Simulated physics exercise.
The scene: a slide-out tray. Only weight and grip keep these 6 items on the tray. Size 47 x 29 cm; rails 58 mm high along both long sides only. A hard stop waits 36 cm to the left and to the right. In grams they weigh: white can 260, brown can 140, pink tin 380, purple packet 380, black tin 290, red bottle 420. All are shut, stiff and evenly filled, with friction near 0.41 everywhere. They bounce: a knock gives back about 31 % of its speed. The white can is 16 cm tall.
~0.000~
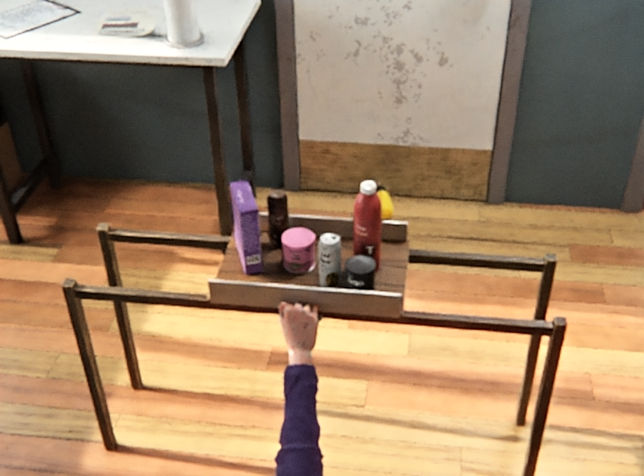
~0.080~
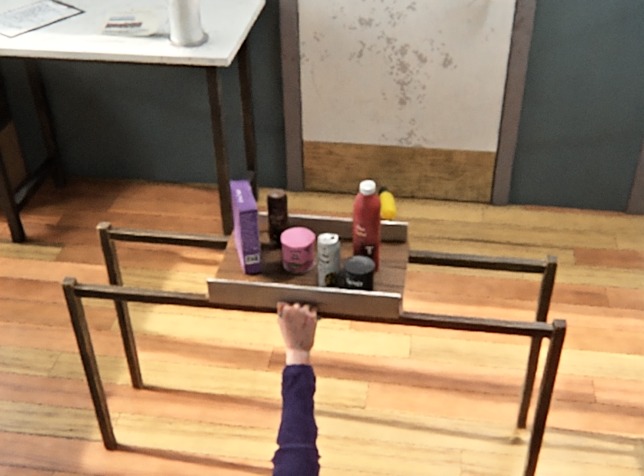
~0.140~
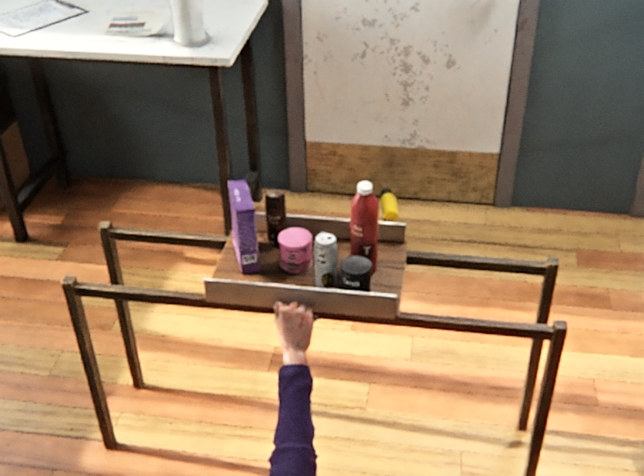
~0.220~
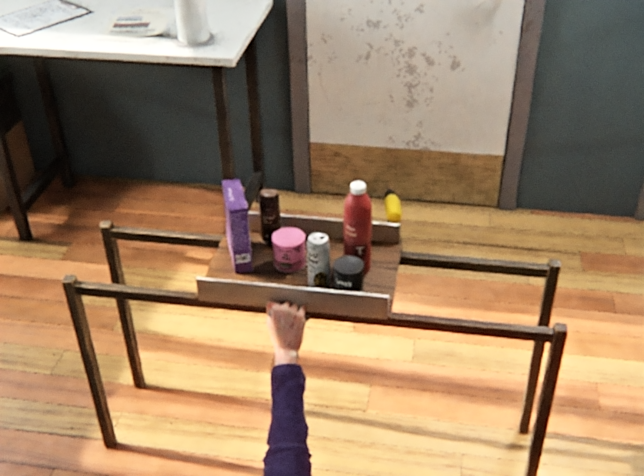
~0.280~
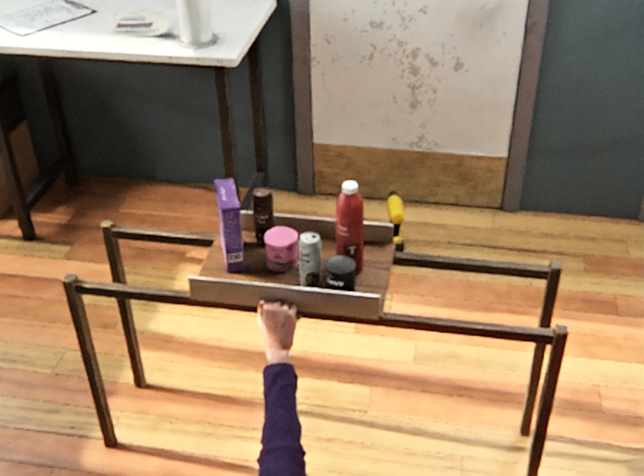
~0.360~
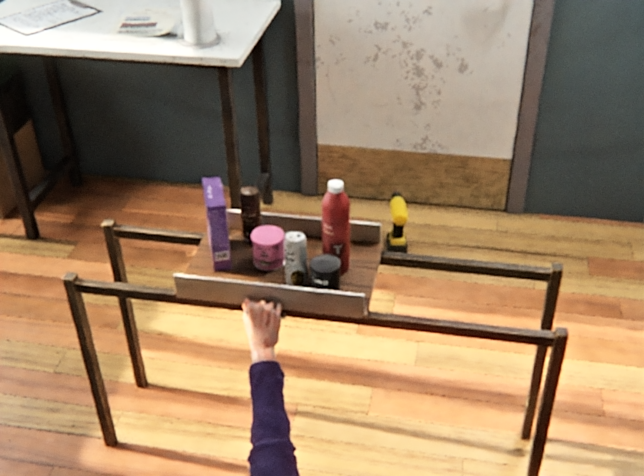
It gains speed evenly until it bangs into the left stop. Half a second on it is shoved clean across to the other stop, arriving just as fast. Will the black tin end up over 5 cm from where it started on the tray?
The black tin holds its spot.
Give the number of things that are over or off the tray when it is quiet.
4 of them.
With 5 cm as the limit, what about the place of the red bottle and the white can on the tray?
The red bottle gets shifted; the white can gets shifted.
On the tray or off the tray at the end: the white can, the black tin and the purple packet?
The white can is still on the tray; the black tin ends on the tray; the purple packet ends off the tray.
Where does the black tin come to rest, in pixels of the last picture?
Around (517, 299).
After 1.16 s, tray 36 cm left; brown can and purple packet now off the tray; black tin moved 11 cm near (175, 263); white can on its side.
After 2.06 s, tray 9 cm left; black tin moved 11 cm near (280, 274); white can on its side; red bottle on its side.
In the end (4.3 s), off the tray, brown can and purple packet; toppled on the tray, white can and red bottle; the other 2 under 5 cm from the start. At the end, from the last picture's camera, black tin near (517, 299).
